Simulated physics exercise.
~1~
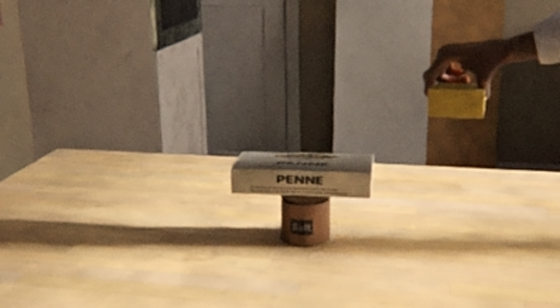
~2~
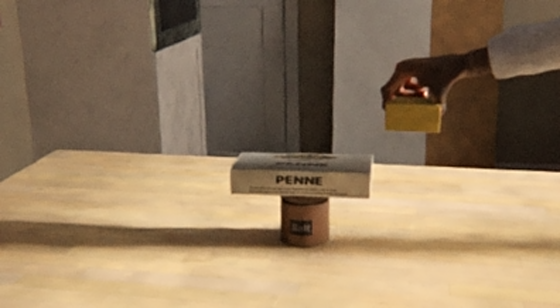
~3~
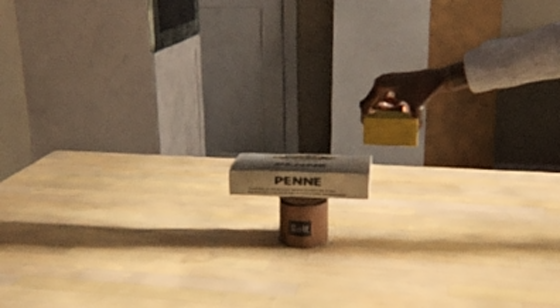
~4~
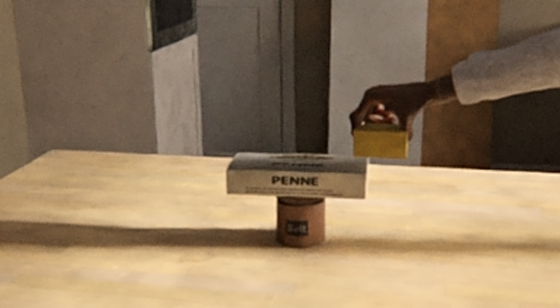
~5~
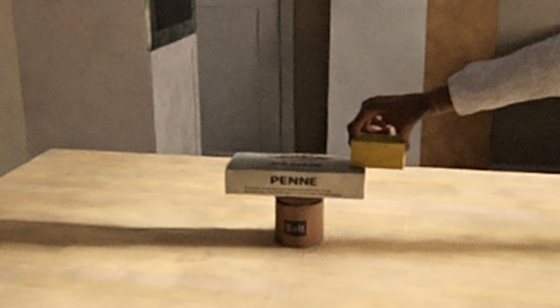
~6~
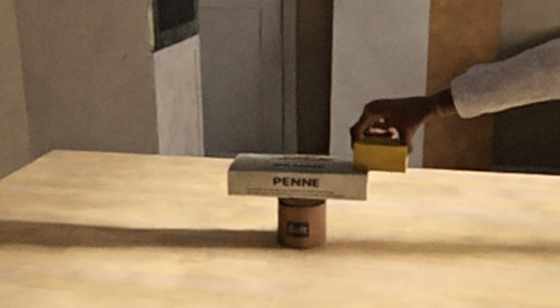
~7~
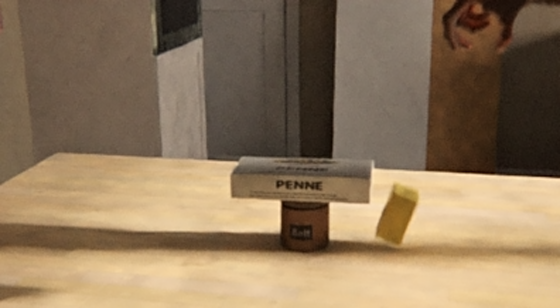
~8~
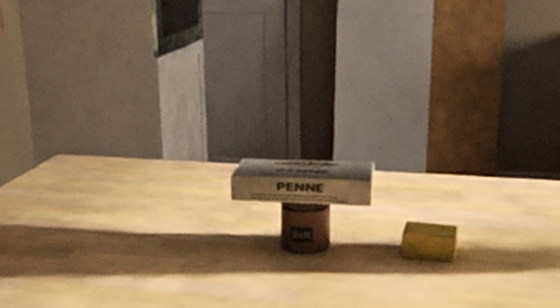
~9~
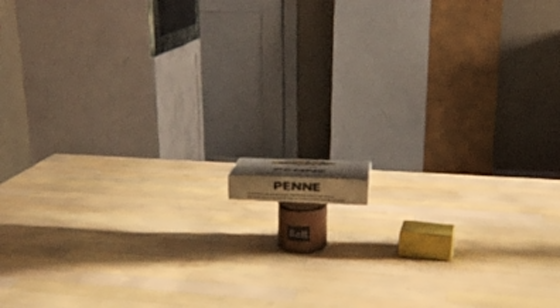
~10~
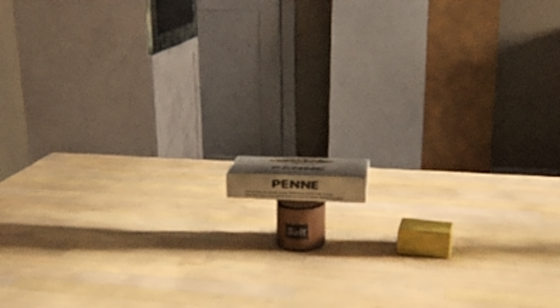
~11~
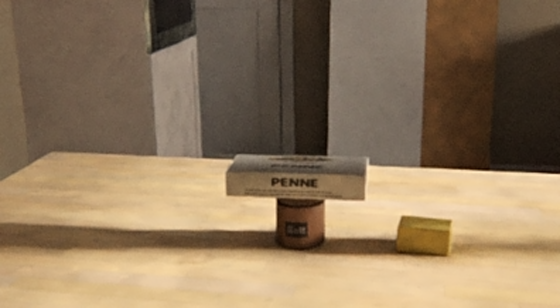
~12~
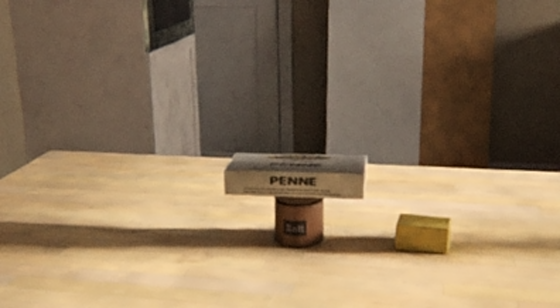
A yellow block, released by a hand beside the balanced penne packet, tumbles onto the table.
